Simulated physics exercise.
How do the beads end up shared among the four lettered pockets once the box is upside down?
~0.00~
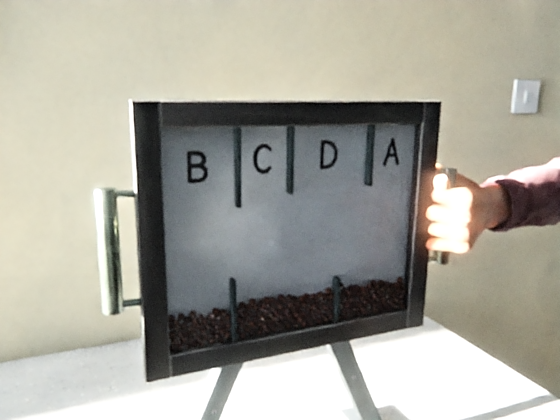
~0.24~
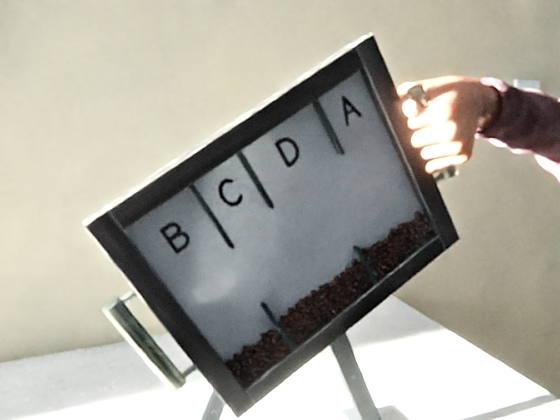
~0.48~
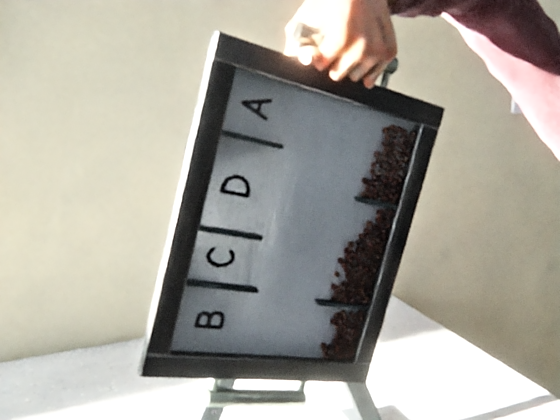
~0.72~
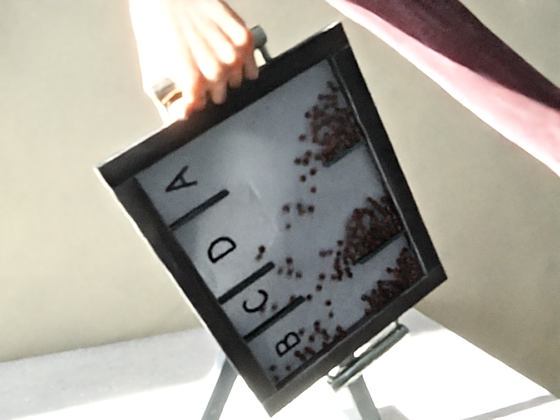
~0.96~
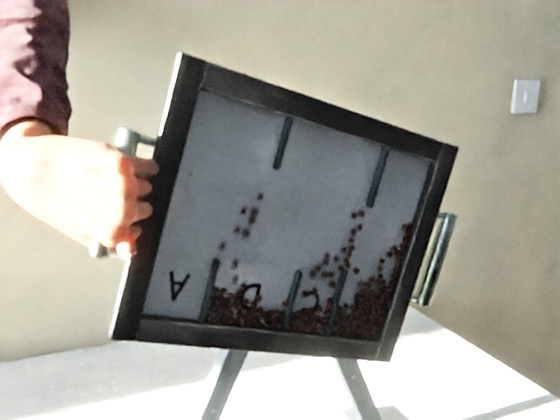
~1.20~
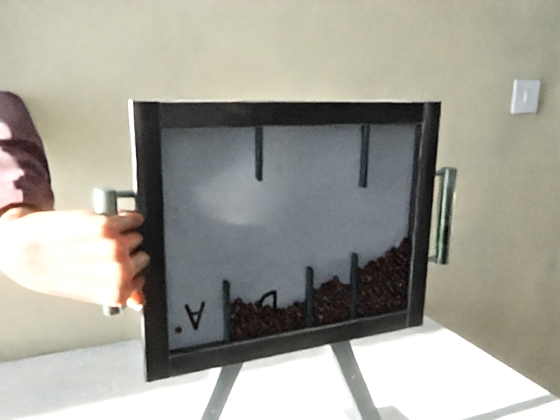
Pockets B, C and D each end up with a good share of the beads, heaped highest over B at the right, while pocket A is left practically empty.
